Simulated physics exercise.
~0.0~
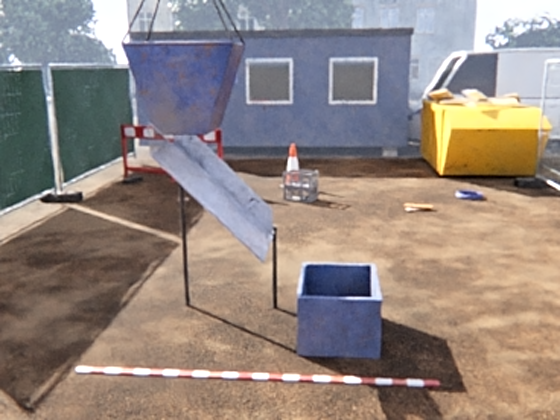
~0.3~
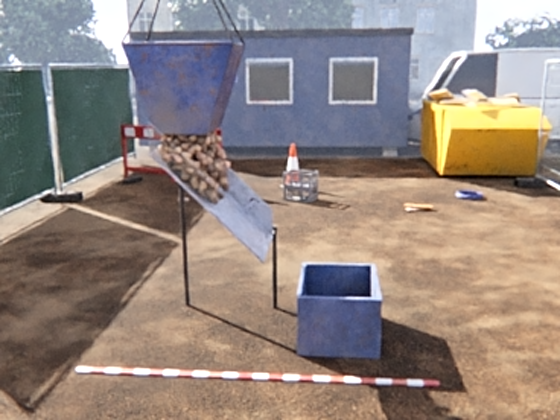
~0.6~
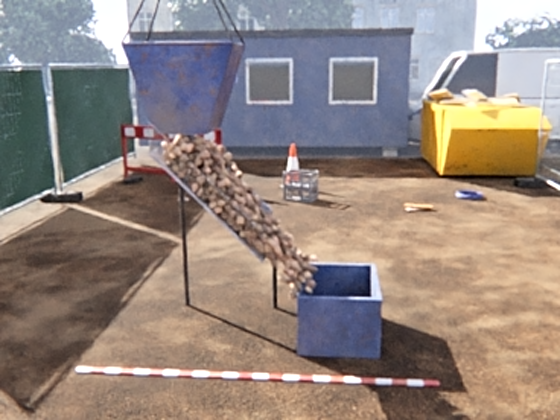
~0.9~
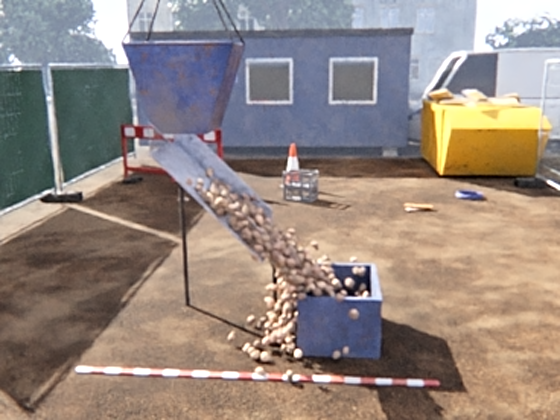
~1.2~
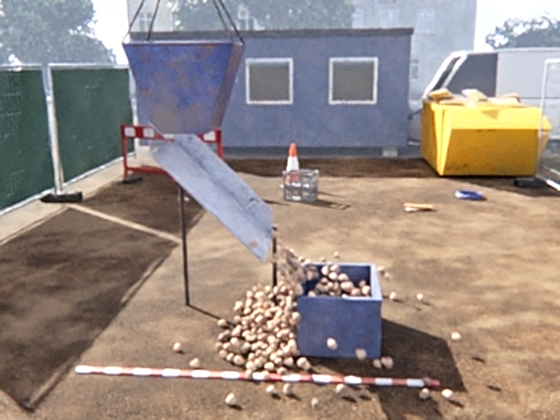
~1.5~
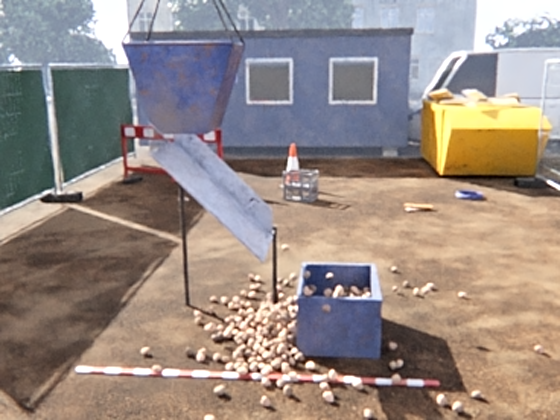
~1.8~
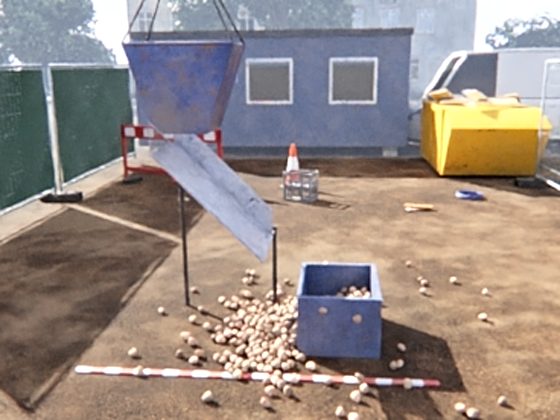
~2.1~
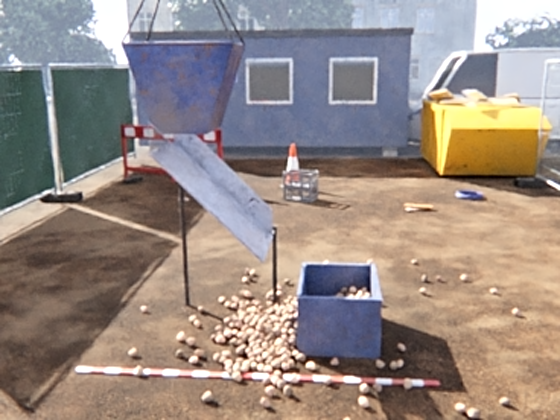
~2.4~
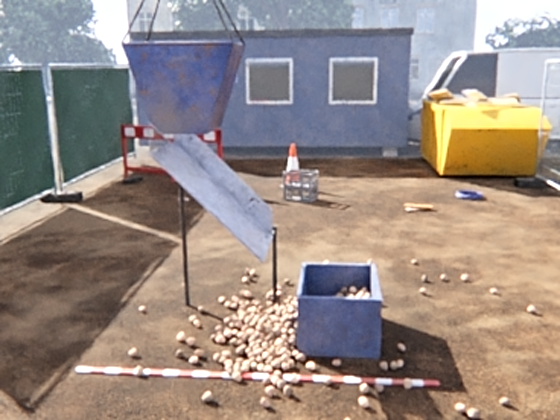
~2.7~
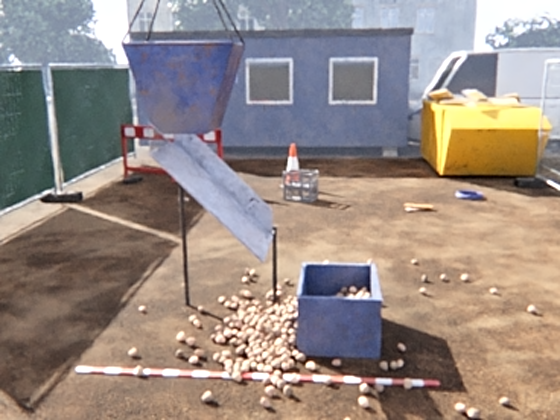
Round stones dropping from a hanging blue skip, sliding down a steel chute, partly filling a bin and scattering around it.
